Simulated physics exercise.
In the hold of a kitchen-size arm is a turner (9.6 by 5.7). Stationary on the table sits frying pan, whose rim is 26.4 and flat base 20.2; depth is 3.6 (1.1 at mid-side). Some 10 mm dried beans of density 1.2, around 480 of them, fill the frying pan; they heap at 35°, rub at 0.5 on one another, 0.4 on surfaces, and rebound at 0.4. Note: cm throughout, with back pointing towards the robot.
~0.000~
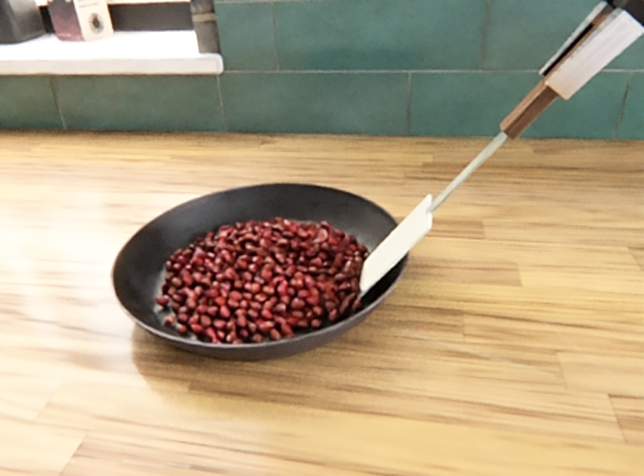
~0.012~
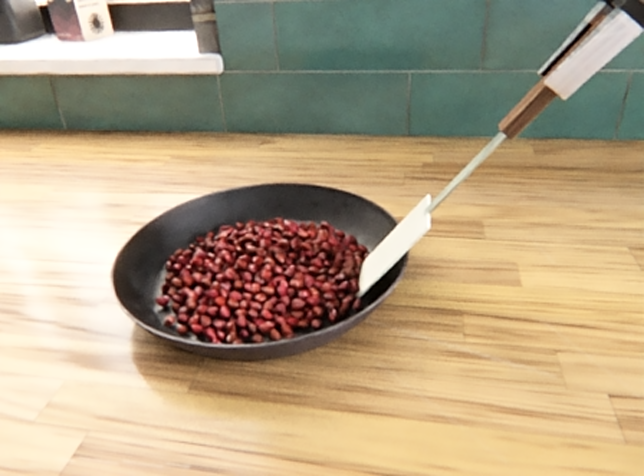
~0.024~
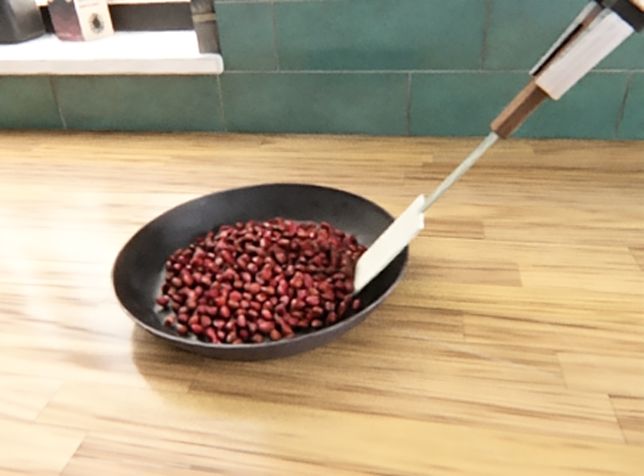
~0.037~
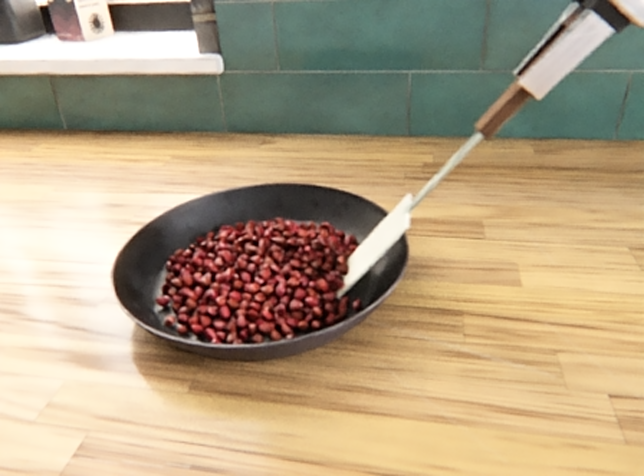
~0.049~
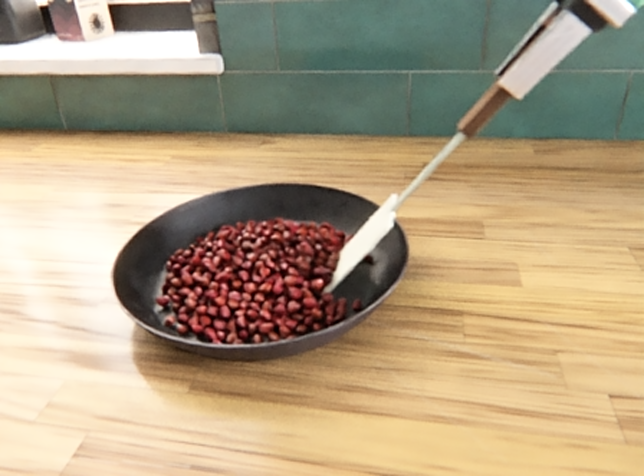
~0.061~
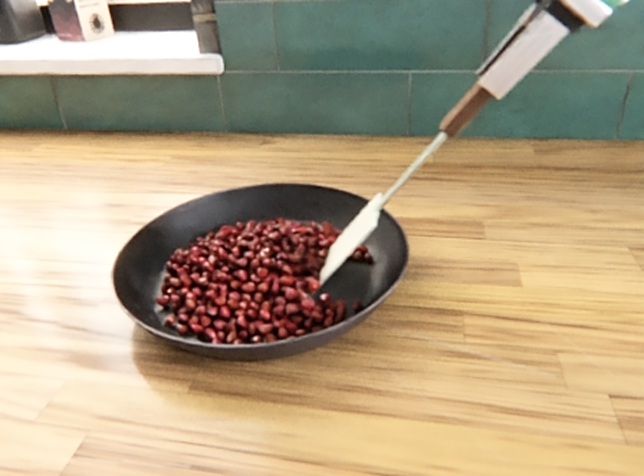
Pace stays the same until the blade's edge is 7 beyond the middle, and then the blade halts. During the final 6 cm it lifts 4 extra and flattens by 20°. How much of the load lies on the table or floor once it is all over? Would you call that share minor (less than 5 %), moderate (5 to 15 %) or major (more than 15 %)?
I would call it moderate.
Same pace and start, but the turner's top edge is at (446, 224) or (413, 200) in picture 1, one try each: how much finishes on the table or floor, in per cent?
Close to 15 and 10 percent respectively.
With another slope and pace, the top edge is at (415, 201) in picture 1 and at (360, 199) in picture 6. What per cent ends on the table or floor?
I'd put it at roughly 10 per cent.
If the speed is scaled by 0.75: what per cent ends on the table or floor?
I'd put it at about 5 per cent.
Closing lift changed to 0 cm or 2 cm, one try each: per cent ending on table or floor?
Some 5 and 5 per cent.
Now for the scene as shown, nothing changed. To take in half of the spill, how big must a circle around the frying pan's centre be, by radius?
Some 34 centimetres.
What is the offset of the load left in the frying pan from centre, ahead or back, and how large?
I'd put it at roughly 3.5 cm toward the front.
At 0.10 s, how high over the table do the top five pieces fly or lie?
I'd put it close to 5 cm.
After 0.10 s, sloping 53°, highest piece 6 above the table; 477 in the frying pan.
After 0.13 s, sloping 47°, highest piece 6 above the table; 477 in the frying pan.
After 0.35 s, sloping 33°, highest piece 4 above the table; 433 in the frying pan, 44 on the table or floor.
After 1.40 s, sloping 33°, highest piece 4 above the table; 433 in the frying pan, 44 on the table or floor.
At rest, 433 in the frying pan, 44 on the table or floor. That is 9 % on the table or floor.
